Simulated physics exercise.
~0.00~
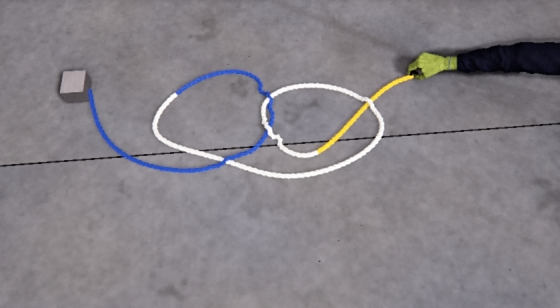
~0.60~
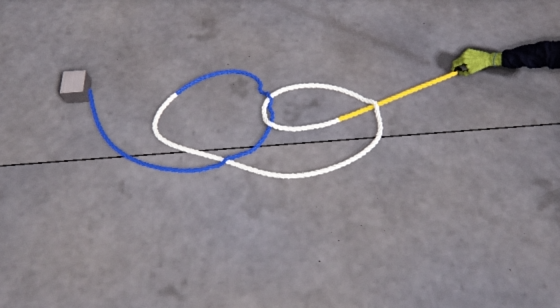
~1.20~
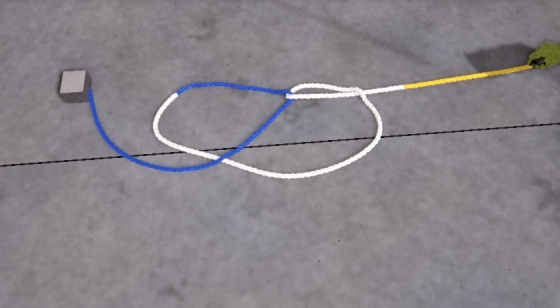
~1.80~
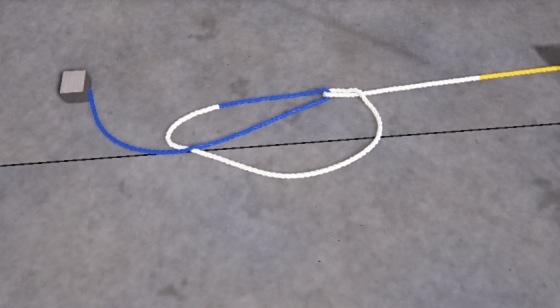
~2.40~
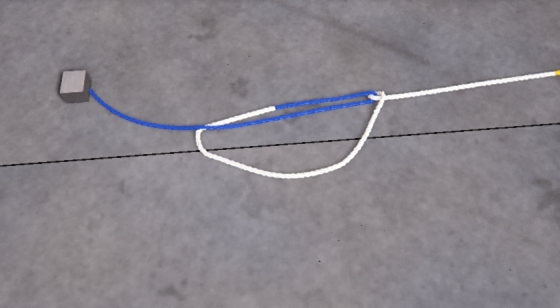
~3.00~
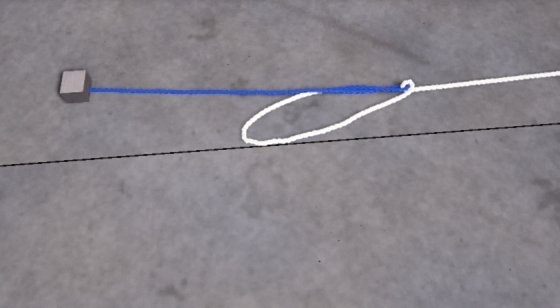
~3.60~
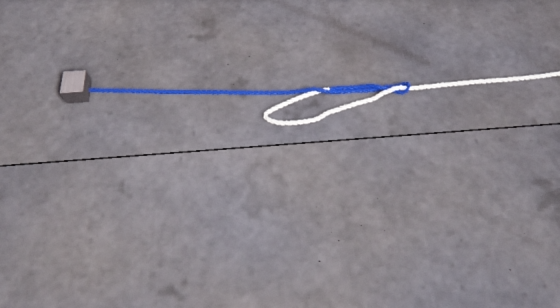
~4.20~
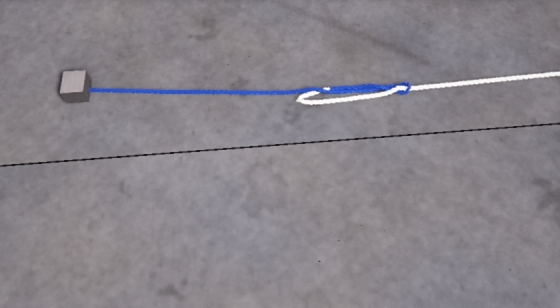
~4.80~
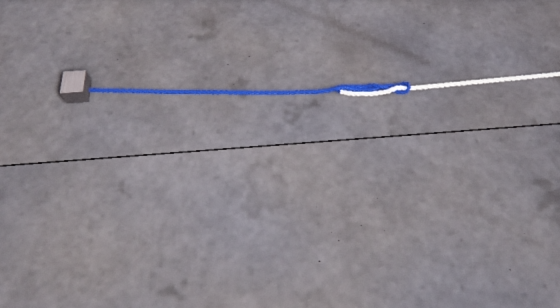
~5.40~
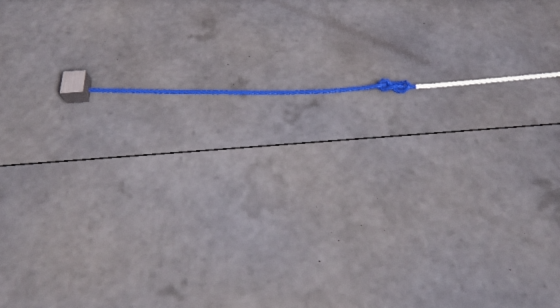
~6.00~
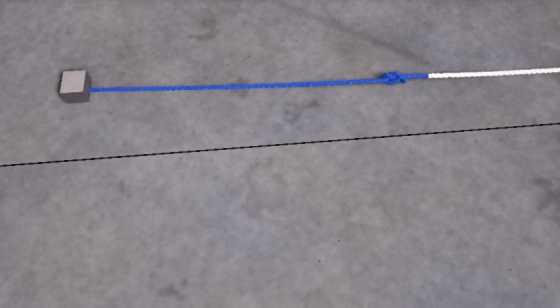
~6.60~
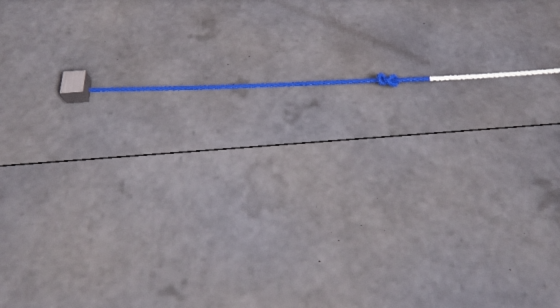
A gloved hand in yellow-green, with a dark sleeve, holds the yellow end of a rope at the upper right of a grey concrete floor, seen from above. The rope, blue, white and yellow along its length, lies in overlapping loops and runs to a small grey block at the left, with a thin dark line crossing the floor. The hand pulls the end rightward and leaves view. The loops narrow and slide right, and the blue stretch by the block straightens. The last white loop shrinks away, leaving a small, tight blue knot in the taut rope.
